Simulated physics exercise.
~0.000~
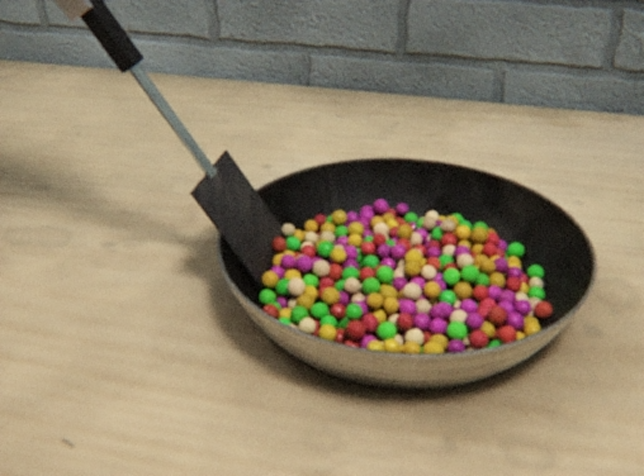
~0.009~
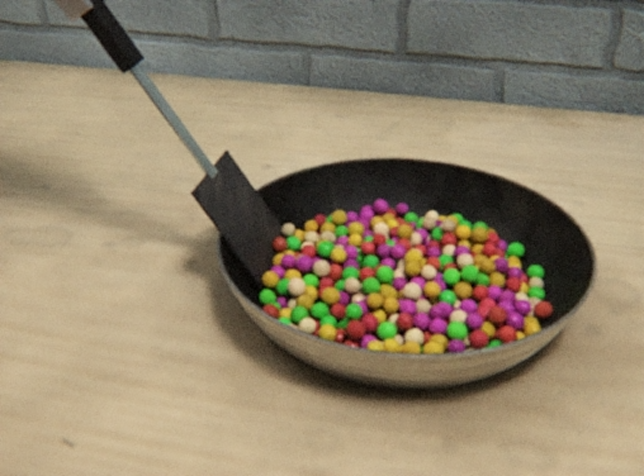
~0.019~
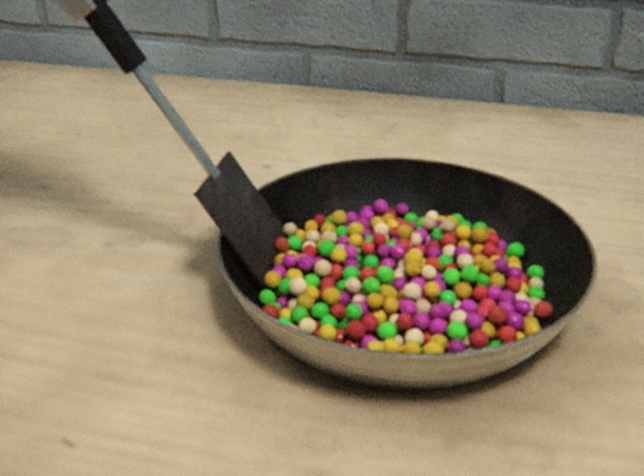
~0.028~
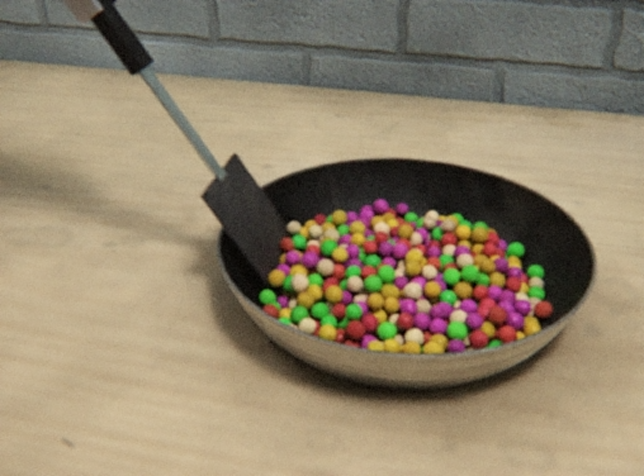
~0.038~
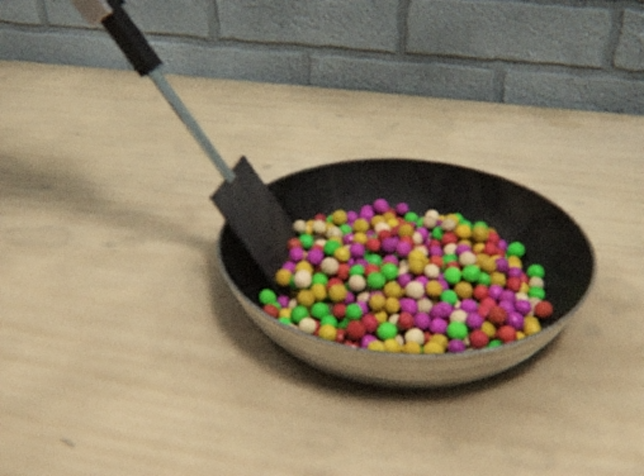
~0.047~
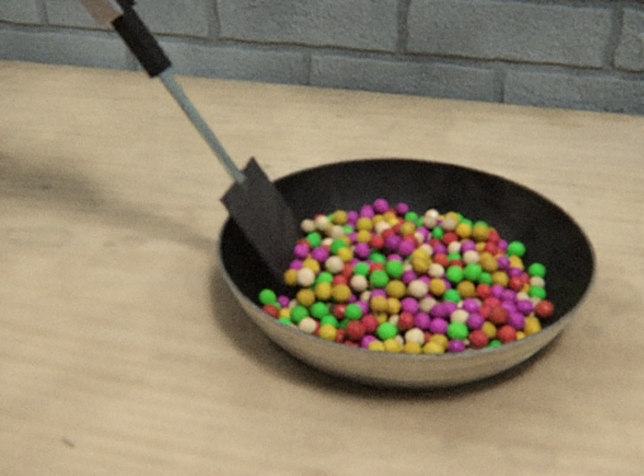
A dark, flat-bladed spatula moves at the left side of a black-lined frying pan on a pale wooden surface, seen from above at an angle, with a grey brick wall behind. Small round sweets in green, purple, red, yellow and cream lie heaped in the pan. The slanted blade barely shifts at first, then slides slightly right, nudging nearby sweets, while the pan and camera stay still.
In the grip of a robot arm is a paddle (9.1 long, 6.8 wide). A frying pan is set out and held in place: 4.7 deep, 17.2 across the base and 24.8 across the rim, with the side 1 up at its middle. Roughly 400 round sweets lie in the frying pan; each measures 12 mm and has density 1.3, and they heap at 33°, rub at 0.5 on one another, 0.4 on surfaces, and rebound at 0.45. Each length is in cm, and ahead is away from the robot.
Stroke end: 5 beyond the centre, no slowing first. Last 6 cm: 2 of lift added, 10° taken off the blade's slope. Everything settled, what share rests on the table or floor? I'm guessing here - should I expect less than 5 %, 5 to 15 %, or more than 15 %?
You should expect less than 5 %.
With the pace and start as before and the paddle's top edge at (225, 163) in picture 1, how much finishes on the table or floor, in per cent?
0 percent or thereabouts.
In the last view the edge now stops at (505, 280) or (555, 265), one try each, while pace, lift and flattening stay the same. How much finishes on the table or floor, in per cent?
Roughly 5 and 25 per cent.
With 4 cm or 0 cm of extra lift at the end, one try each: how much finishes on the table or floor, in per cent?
0 and 0 %.
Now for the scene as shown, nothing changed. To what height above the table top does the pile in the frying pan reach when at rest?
Roughly 5.5 centimetres.
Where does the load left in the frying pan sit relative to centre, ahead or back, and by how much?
3.5 cm ahead.
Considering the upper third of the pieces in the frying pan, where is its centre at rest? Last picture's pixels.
Centre: Roughly (513, 275).
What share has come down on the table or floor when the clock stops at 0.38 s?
Fraction noted: Close to 0 per cent.
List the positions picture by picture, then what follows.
The first frame shows paddle top edge at (209, 170), sloping 56°; upper third of the load around (399, 268), from x 270 to 545, top at y 205; 402 in the frying pan.
The second frame shows paddle top edge at (210, 170), sloping 56°; upper third of the load around (399, 268), from x 270 to 545, top at y 205.
The third frame shows paddle top edge at (212, 171), sloping 56°; upper third of the load around (394, 269), from x 270 to 545, top at y 205.
The fourth frame shows paddle top edge at (218, 173), sloping 56°; upper third of the load around (391, 268), from x 270 to 545, top at y 205.
The fifth frame shows paddle top edge at (227, 175), sloping 56°; upper third of the load around (391, 268), from x 270 to 545, top at y 205.
The sixth frame shows paddle top edge at (237, 176), sloping 56°; upper third of the load around (395, 269), from x 270 to 545, top at y 205; 402 in the frying pan.
By 0.10 s, sloping 56°, highest piece 5 above the table; 402 in the frying pan.
By 0.16 s, sloping 52°, highest piece 6 above the table; 402 in the frying pan.
By 0.38 s, sloping 46°, highest piece 5 above the table; 401 in the frying pan, 1 on the table or floor.
By 1.43 s, sloping 46°, highest piece 5 above the table; 401 in the frying pan, 1 on the table or floor.
Final count, 401 in the frying pan, 1 on the table or floor. That is 0 % on the table or floor.
